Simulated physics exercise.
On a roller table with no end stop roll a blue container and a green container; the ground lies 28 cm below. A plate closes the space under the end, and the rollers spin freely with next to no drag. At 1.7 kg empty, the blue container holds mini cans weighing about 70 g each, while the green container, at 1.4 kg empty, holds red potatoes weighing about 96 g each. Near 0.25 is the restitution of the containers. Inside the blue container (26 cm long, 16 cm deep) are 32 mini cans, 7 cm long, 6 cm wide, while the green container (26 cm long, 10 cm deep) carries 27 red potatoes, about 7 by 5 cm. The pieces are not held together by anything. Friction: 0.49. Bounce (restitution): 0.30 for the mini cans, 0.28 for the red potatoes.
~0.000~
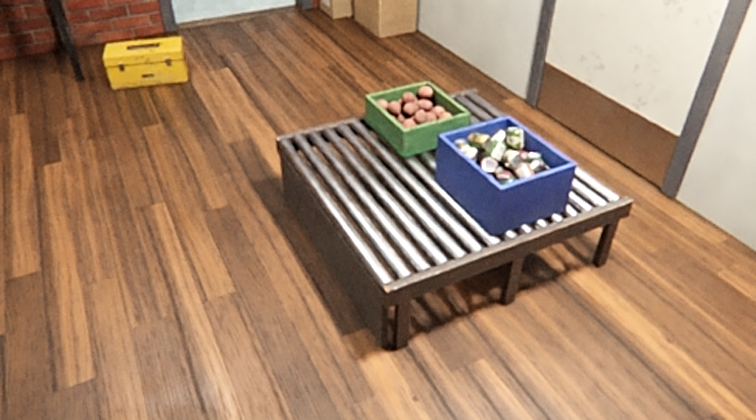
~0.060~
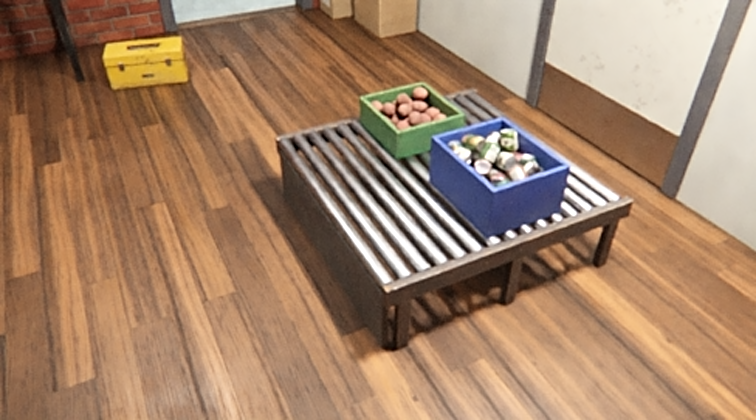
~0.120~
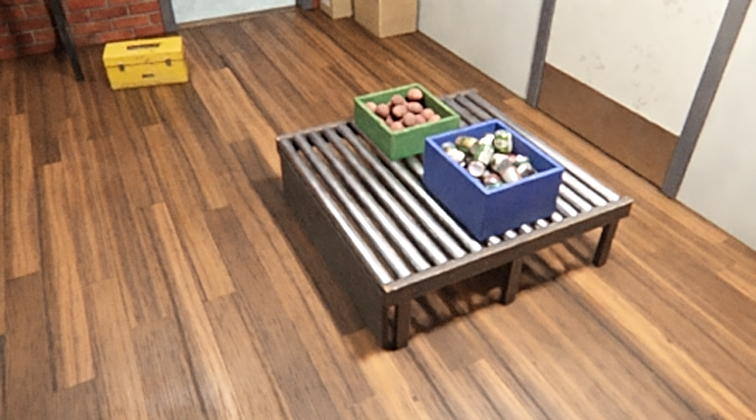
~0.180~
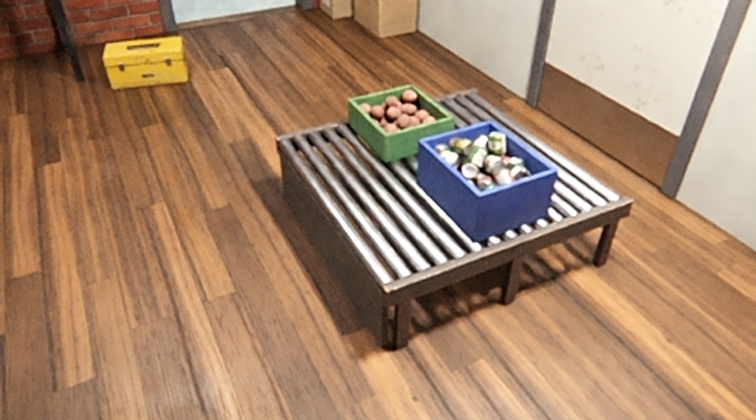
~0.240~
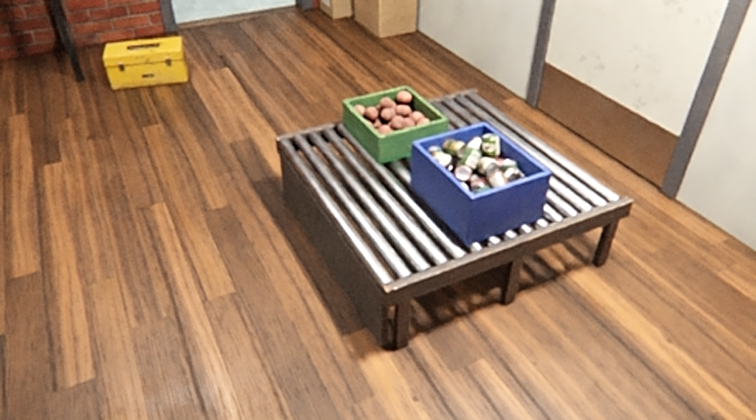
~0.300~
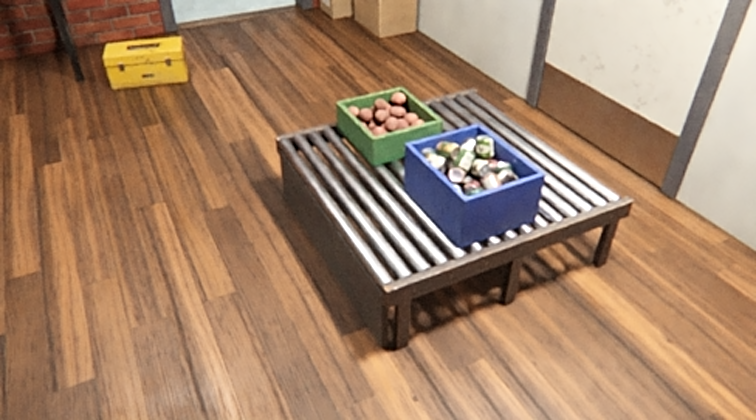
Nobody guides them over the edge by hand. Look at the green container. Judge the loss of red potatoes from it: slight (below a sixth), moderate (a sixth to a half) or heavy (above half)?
Spillage goes beyond the half mark.
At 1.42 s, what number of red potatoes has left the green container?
I'd put it at around 0.
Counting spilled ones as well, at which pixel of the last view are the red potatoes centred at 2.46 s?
Pixel (205, 239), give or take.
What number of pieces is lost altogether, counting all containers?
Around 40.
After 0.88 s, the leading end passes the last roller.
After 1.42 s, the blue container is level with 0 of 32 out and the green container leans 18° with 0 of 27 out.
After 1.62 s, the blue container leans 44° with 0 of 32 out and the green container leans 66° with 0 of 27 out.
After 1.97 s, the blue container has gone over with 13 of 32 out and the green container has gone over with 14 of 27 out.
When it is over (at 2.46 s), the blue container has gone over with 21 of 32 out and the green container has gone over with 21 of 27 out. Asked share, 21 of 27, 78 per cent.
